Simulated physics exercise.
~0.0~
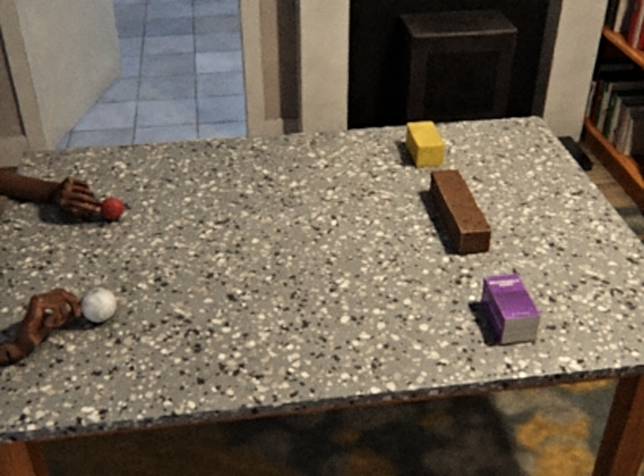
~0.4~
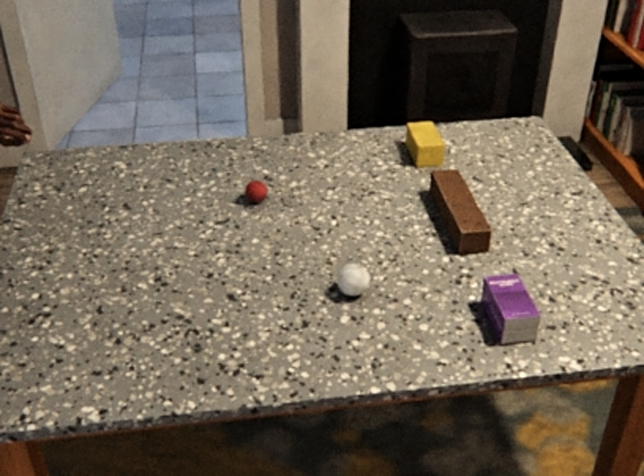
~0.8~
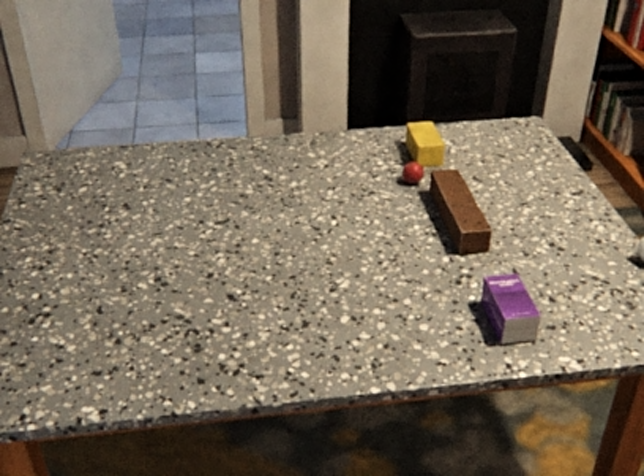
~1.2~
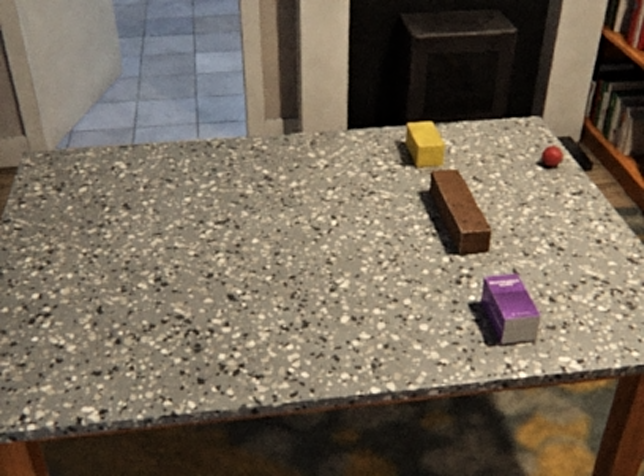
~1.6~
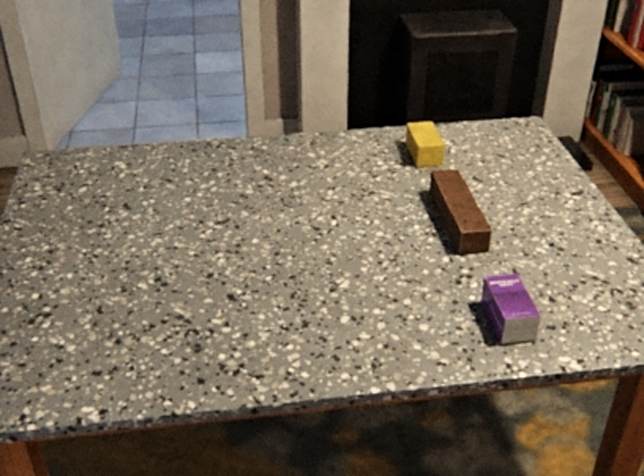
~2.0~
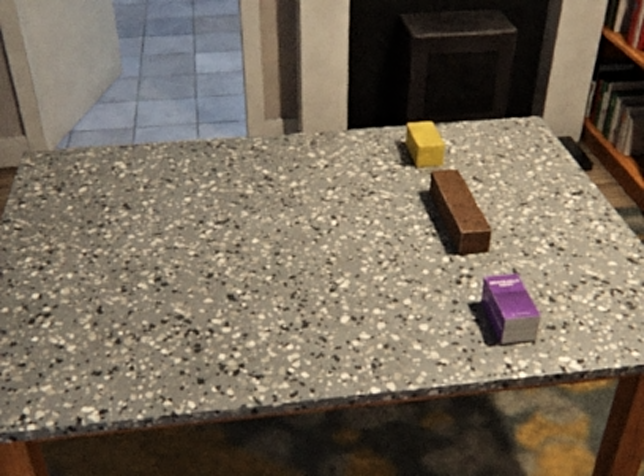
Two hands at the left edge of a speckled grey stone table send a small red ball-like tomato and a larger white onion rolling to the right. Seen from above at a slant, with a tiled floor and doorway behind, the table holds a yellow block, a long brown brick and a purple box in a spaced row toward the right. The hands let go and draw back. The onion rolls ahead and reaches the right edge while the tomato nears the gap between yellow block and brick. The tomato passes through and rolls out of view, leaving the three blocks unmoved.
